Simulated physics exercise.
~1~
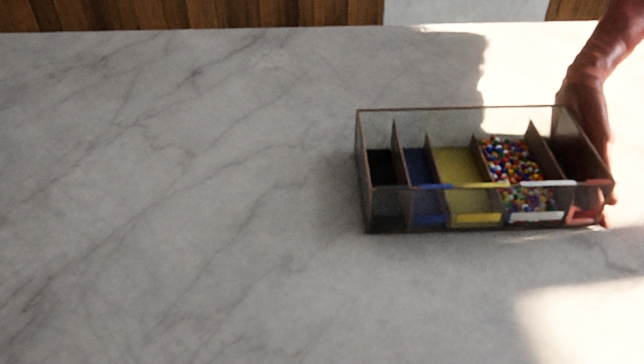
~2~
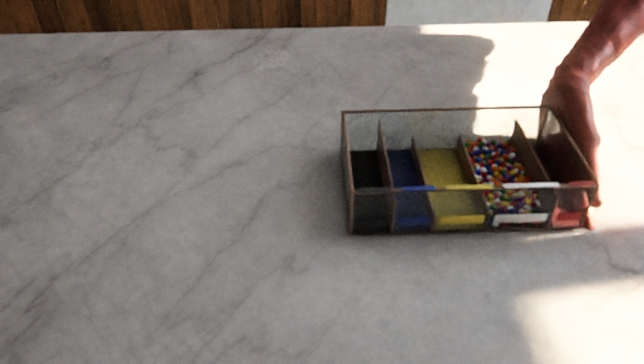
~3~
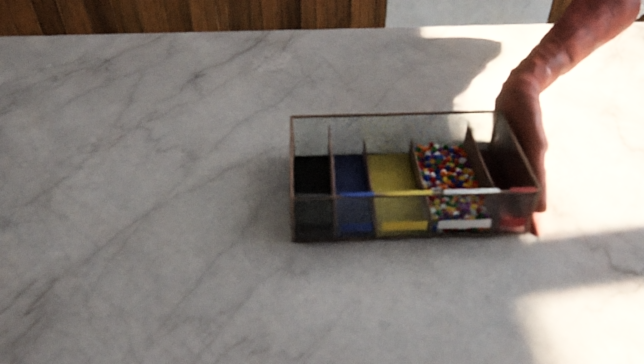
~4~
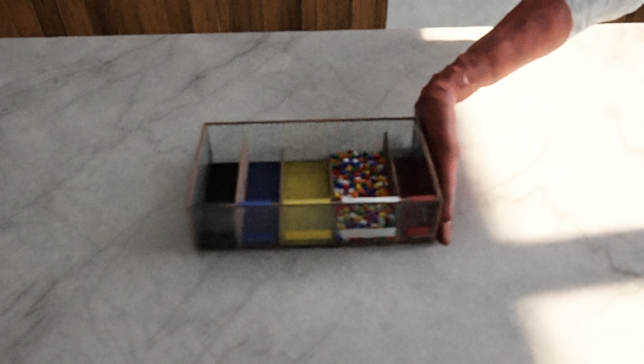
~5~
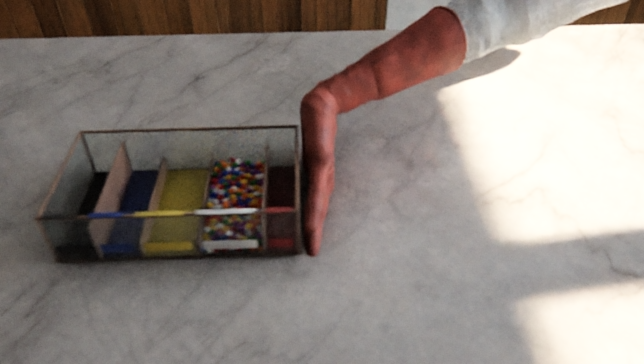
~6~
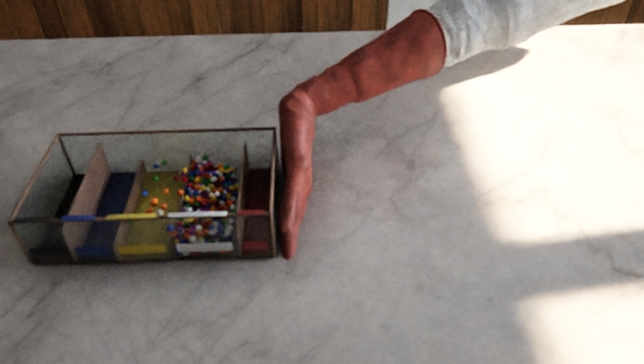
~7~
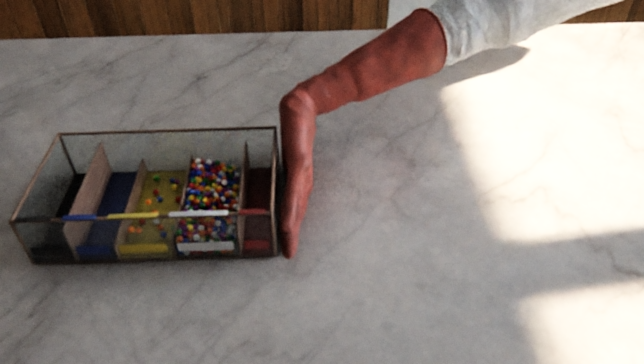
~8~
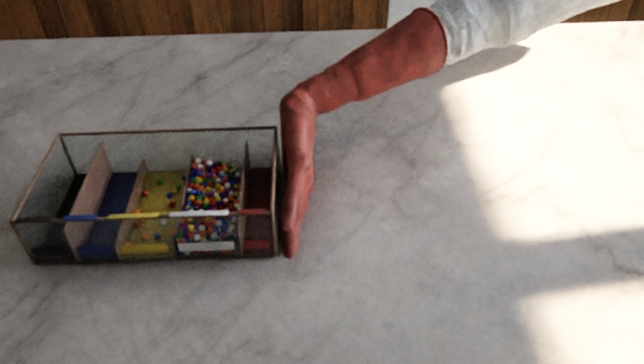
On a marble surface, a hand pushes a clear-sided divided tray of colorful beads leftward, faster and then to a stop, and a few beads hop from their compartment into the neighboring yellow one, where they remain while most stay in place beside the resting hand.
